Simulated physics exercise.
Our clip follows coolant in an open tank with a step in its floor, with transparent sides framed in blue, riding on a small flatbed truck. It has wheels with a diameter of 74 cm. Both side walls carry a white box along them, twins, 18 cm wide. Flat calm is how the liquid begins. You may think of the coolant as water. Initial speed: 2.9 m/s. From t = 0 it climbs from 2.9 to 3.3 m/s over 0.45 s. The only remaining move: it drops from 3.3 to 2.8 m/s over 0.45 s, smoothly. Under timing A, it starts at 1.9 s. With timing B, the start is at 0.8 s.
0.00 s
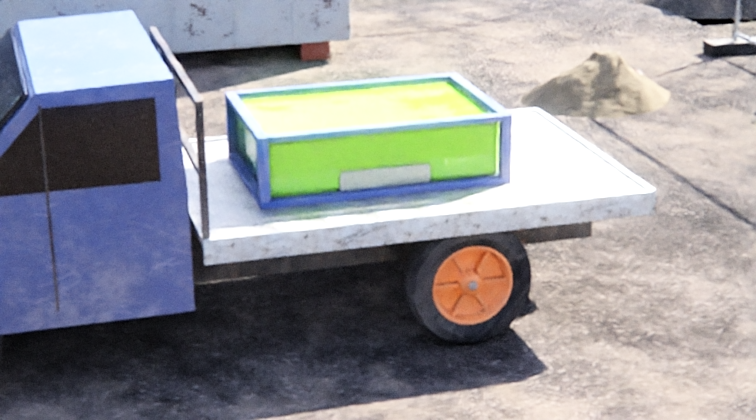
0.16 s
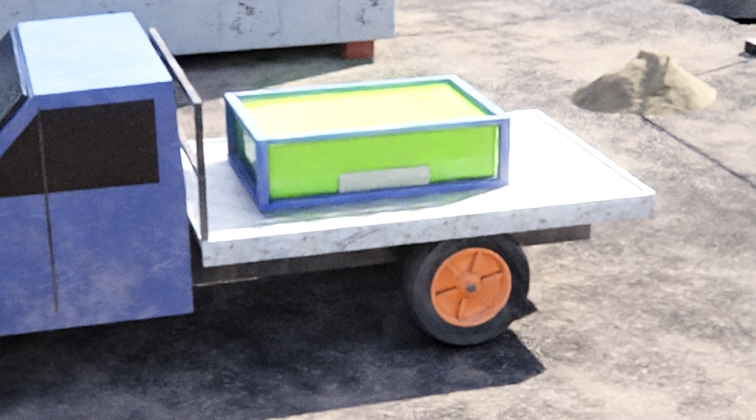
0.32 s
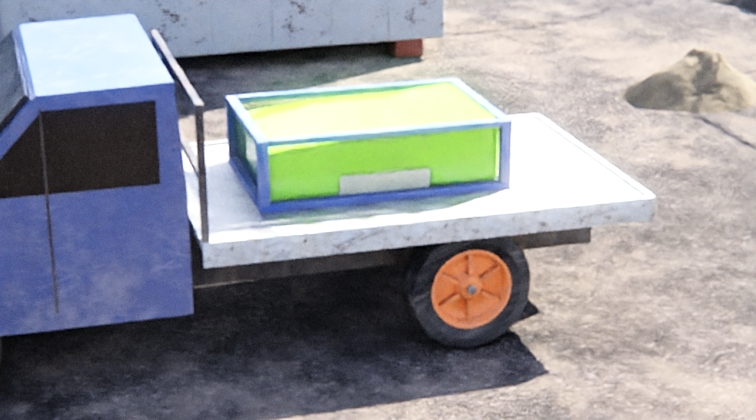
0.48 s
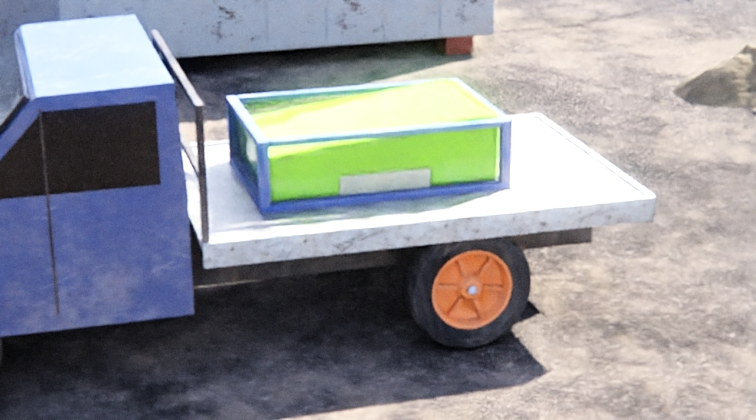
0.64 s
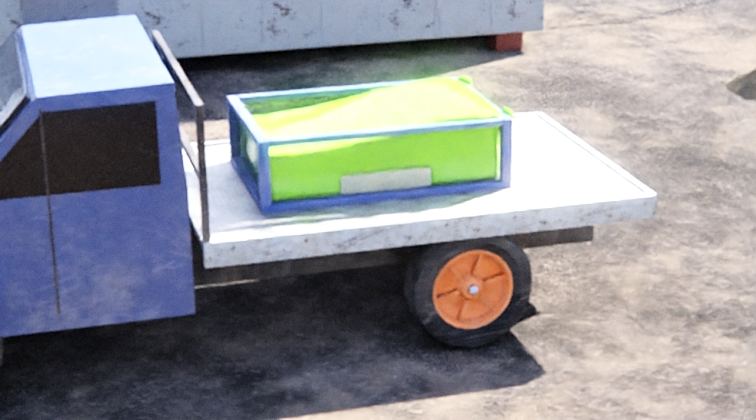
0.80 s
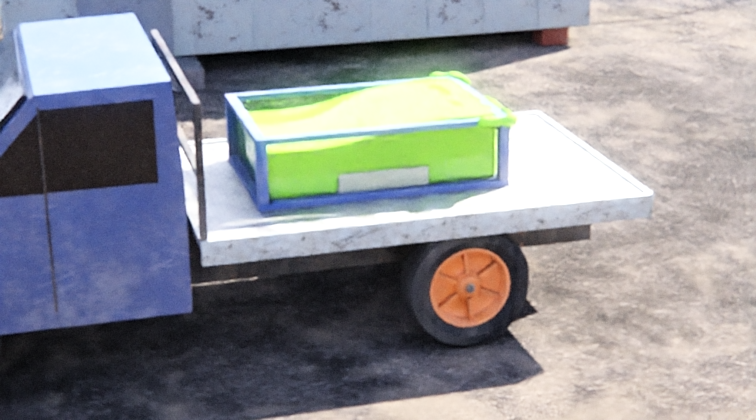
Blue flatbed truck driving left past a sand pile, level green liquid in its clear tank then surging up the back.
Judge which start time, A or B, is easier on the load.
A.
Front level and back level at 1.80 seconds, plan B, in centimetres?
Roughly 38 cm in front, roughly 24 cm behind.
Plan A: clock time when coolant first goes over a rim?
That comes at some 1.0 s.
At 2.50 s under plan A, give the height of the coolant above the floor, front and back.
Front: 36 cm; back: 30 cm.
For plan A, 2.50 s in, front 36 cm, middle 34 cm, back 30 cm above the lowest part of the floor; the loss stands at 1 per cent, over the front and the back.
For plan A, 5.34 s in, the loss stands at 2 per cent, over the front and the back, 7 of 401 litres.
For plan B, 1.80 s in, front 38 cm, middle 34 cm, back 24 cm above the lowest part of the floor; the loss stands at 6 per cent, over the front.
For plan B, 4.24 s in, the loss stands at 11 per cent, over the front and the back, 42 of 401 litres.
